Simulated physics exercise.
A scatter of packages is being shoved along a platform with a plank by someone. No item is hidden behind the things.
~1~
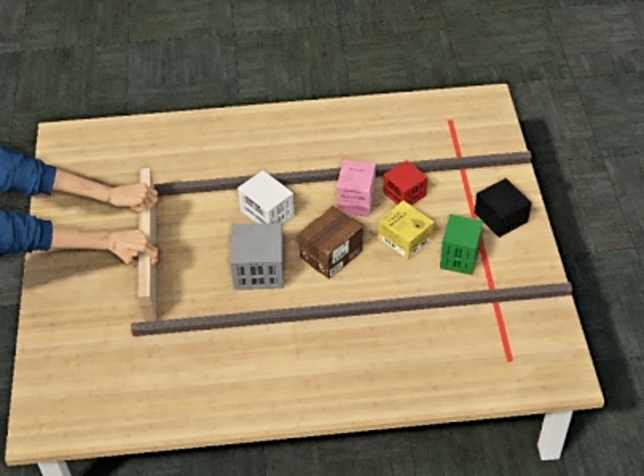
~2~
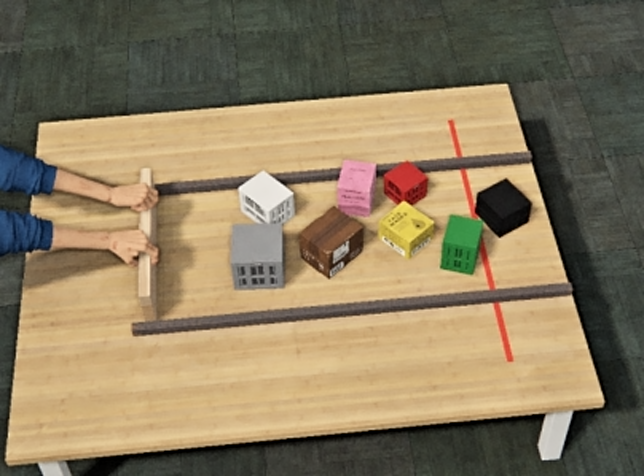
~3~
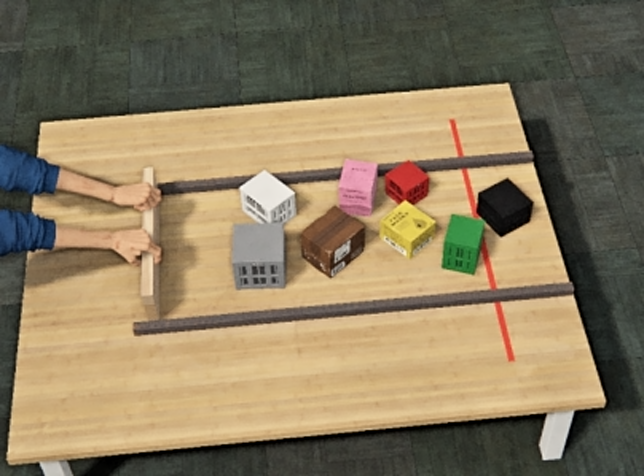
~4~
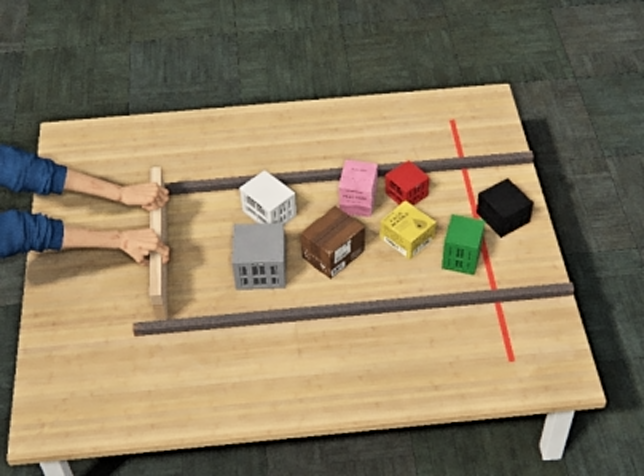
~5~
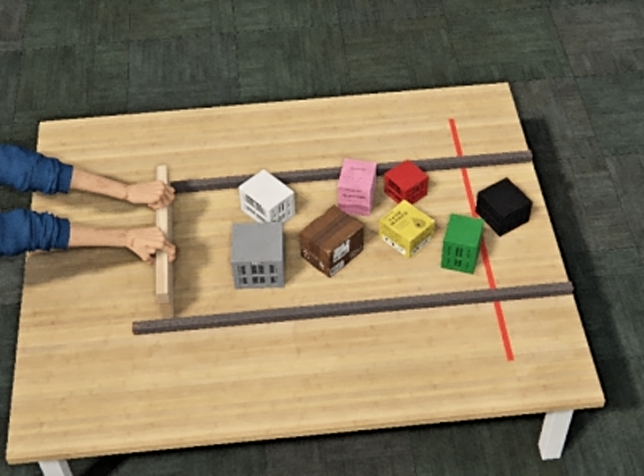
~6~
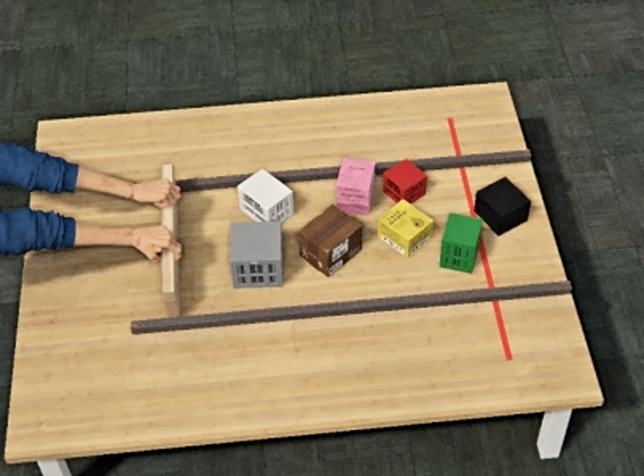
Two hands slid a wooden plank a short way to the right between two dark rails on a table, while the eight colorful boxes ahead of it, scattered around a red line, stayed still.
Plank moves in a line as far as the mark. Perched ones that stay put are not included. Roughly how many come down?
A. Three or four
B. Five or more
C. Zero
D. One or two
Answer: A.
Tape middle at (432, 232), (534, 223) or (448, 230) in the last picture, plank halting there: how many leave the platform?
Tallies in the order given: 1, 8, 2.
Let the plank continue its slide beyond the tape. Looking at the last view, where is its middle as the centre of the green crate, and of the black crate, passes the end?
The middle is at (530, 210) when it's the green crate, and at (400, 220) when it's the black crate.
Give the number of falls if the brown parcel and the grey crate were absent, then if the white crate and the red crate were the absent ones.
The count is 1 in the first case and 2 in the second.
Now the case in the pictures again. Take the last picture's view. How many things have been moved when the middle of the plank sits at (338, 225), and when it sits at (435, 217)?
It comes to 7 for the first spot, 8 for the other.
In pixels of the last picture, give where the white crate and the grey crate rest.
I'd put one at around (488, 190) and the other at around (507, 229).
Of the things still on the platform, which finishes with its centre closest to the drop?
The pink box, that one.
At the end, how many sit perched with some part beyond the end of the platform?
The total here is 0.
Soon after, none off yet; black crate at rest near (502, 206); green crate at rest near (461, 243); red crate at rest near (405, 184).
Then, none off yet; black crate at rest near (502, 206); green crate moved a little near (473, 245); red crate moved a little near (422, 182).
Further on, none off yet; black crate tipped well over near (568, 203); green crate moved about its own width near (517, 259); red crate moved well along near (491, 170).
At rest, the number that fall off is three or four; fallen, brown parcel, yellow box, red crate and black crate.
